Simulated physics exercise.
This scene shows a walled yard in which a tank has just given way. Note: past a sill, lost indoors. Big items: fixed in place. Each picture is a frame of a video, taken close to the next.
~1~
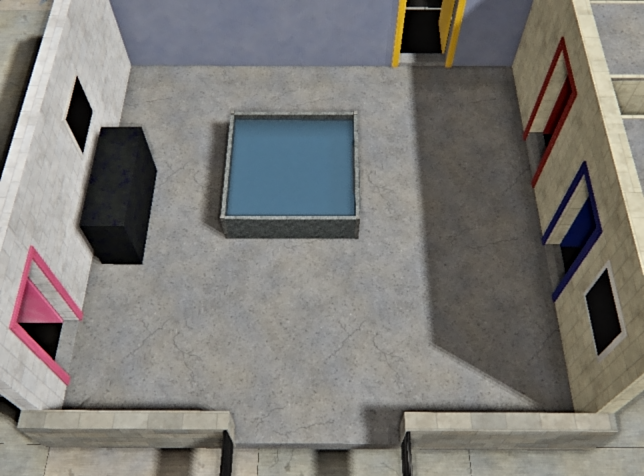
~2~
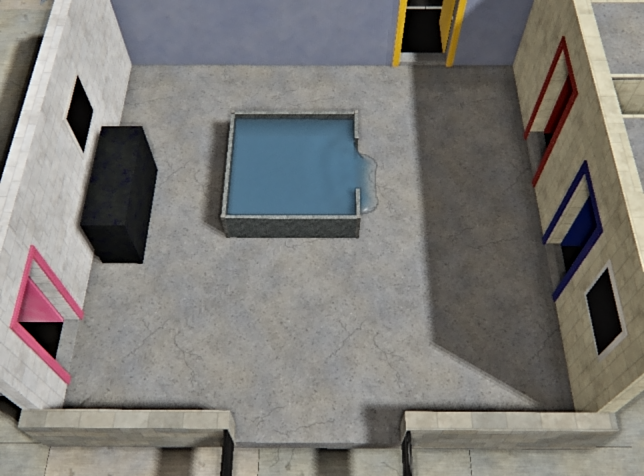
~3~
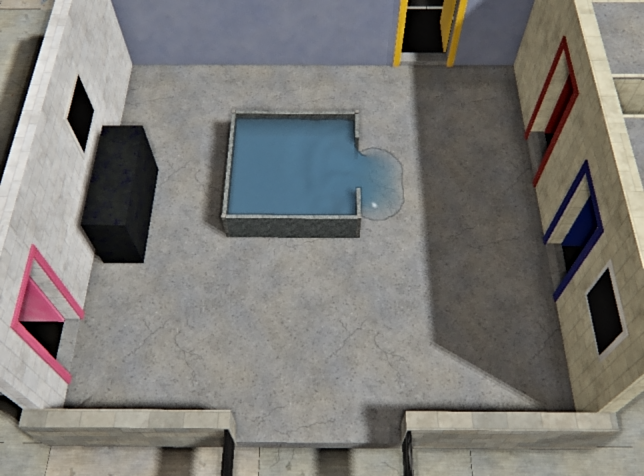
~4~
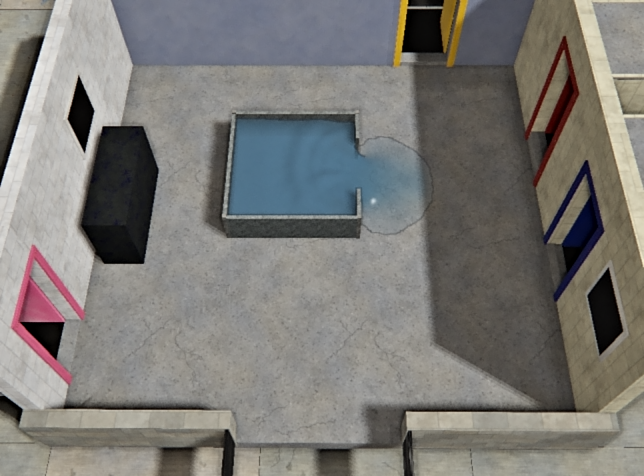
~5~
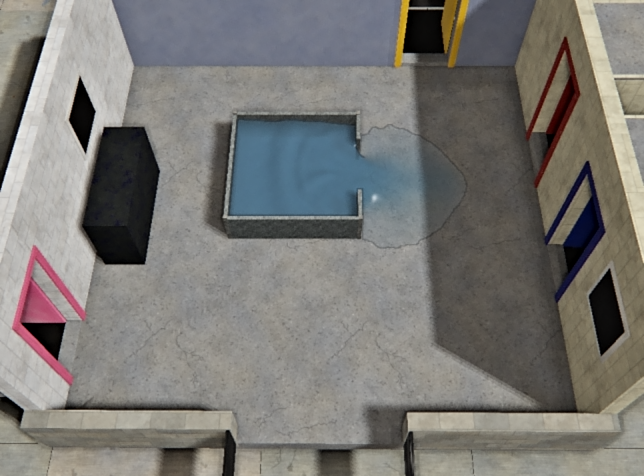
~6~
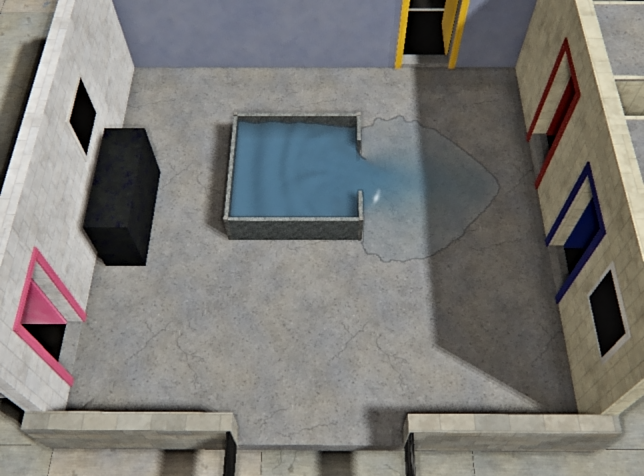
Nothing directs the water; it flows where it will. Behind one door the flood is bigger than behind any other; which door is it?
It is the blue door.
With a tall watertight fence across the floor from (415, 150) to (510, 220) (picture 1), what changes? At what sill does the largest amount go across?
That's the one in blue.
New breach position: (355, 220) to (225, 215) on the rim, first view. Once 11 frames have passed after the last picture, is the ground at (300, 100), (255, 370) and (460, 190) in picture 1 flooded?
Untouched, soaked, untouched.
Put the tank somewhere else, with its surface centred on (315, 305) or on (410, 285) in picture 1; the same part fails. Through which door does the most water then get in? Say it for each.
For the first spot it's the one in blue, and for the second it's the one in blue.
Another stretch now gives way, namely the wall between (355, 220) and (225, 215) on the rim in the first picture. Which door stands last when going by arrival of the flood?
I say the yellow-painted one.
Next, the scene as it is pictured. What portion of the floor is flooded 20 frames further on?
That should be about 30 %.
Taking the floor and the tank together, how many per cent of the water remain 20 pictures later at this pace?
98 per cent.
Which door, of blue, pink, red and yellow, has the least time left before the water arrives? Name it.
First comes the red door.
A moment on, water covers 20 % of the floor; blue door not reached, yellow door not reached, pink door not reached, red door wet at the sill, nothing in.
Next, water covers 25 % of the floor; blue door some in, yellow door not reached, pink door not reached, red door wet at the sill, nothing in.
Then, water covers 30 % of the floor; blue door some in, yellow door wet at the sill, nothing in, pink door not reached, red door wet at the sill, nothing in.
Later, water covers 55 % of the floor; blue door a lot in, yellow door wet at the sill, nothing in, pink door not reached, red door wet at the sill, nothing in.
In the end, water covers 90 % of the floor; blue door a lot in, yellow door wet at the sill, nothing in, pink door not reached, red door wet at the sill, nothing in; the blue door has let in the most.
